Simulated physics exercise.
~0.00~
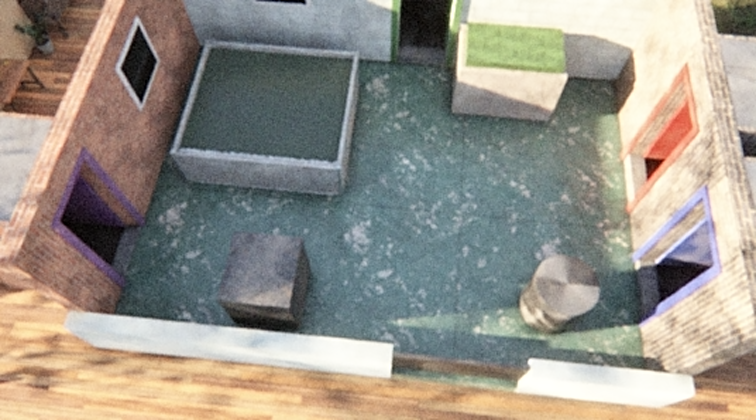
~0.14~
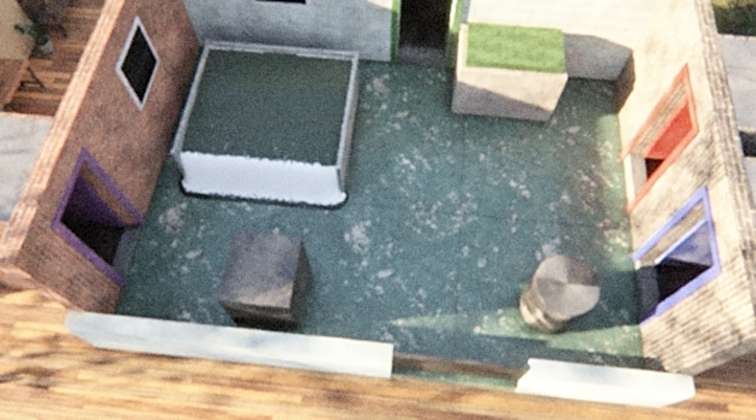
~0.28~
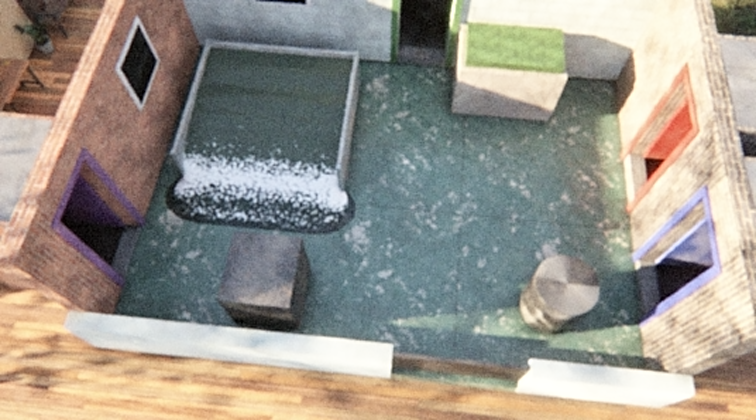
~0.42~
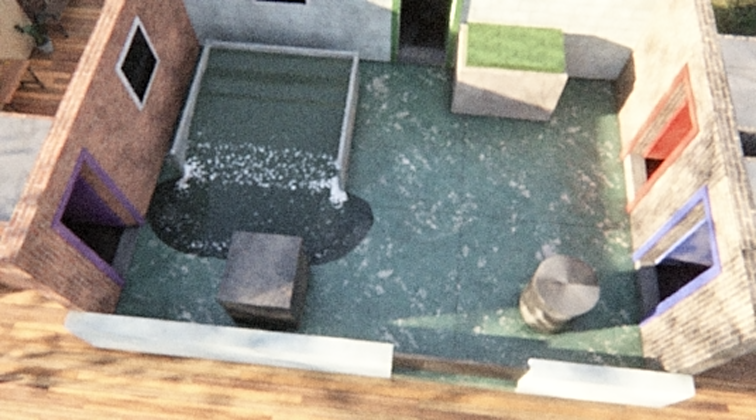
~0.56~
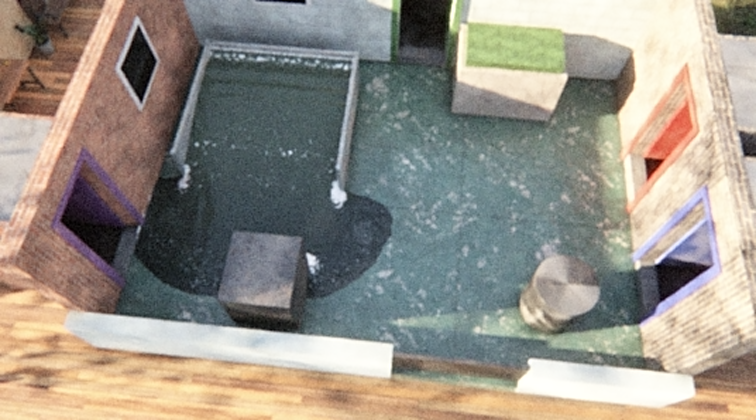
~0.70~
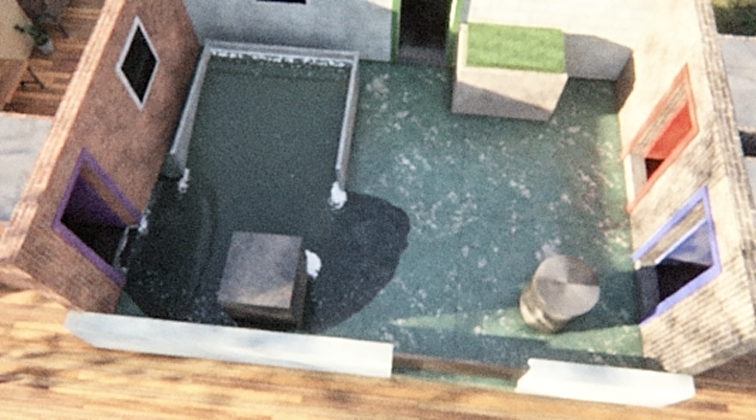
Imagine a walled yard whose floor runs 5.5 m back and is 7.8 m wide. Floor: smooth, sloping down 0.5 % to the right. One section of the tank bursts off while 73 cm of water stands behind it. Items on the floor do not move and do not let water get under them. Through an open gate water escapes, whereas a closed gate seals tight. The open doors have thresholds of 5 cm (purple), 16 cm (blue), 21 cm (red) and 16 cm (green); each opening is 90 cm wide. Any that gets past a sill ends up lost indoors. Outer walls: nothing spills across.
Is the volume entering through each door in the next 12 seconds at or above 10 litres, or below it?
Purple door: At or above, blue door: Below, red door: Below, green door: Below.
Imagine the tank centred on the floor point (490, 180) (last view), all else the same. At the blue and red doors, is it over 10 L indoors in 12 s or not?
Well, blue ends up beyond the mark and red ends up inside the mark.
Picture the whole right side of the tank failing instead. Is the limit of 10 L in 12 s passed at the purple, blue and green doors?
In that case, purple door: More than that, blue door: More than that, green door: More than that.
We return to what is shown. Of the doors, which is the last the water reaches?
The final one is the green door.
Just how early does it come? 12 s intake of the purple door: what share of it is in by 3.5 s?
55 per cent, roughly.
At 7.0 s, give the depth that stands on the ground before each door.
In centimetres, the purple door has 9, the blue door 8, the red door 16 and the green door 7.
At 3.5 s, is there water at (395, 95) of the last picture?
By then the spot is spared.
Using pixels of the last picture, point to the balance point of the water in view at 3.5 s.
I'd put it close to (307, 241).
After 1.4 s water covers 30 % of the floor and is deepest (56 cm) near (122, 328); purple door 14 cm at the sill, 10 L in, blue door not reached, red door not reached, green door not reached.
After 2.2 s water covers 40 % of the floor and is deepest (50 cm) near (110, 326); purple door 35 cm at the sill, 89 L in, blue door not reached, red door not reached, green door not reached.
After 3.5 s water covers 60 % of the floor and is deepest (39 cm) near (635, 382); purple door 29 cm at the sill, 346 L in, blue door 13 cm at the sill, 0 L in, red door not reached, green door not reached.
After 7.0 s water covers 85 % of the floor and is deepest (30 cm) near (609, 113); purple door 9 cm at the sill, 581 L in, blue door 8 cm at the sill, 1 L in, red door 16 cm at the sill, 0 L in, green door 7 cm at the sill, 0 L in.
After 12.0 s water covers 100 % of the floor and is deepest (20 cm) near (609, 380); purple door 9 cm at the sill, 621 L in, blue door 9 cm at the sill, 1 L in, red door 11 cm at the sill, 0 L in, green door 9 cm at the sill, 0 L in.
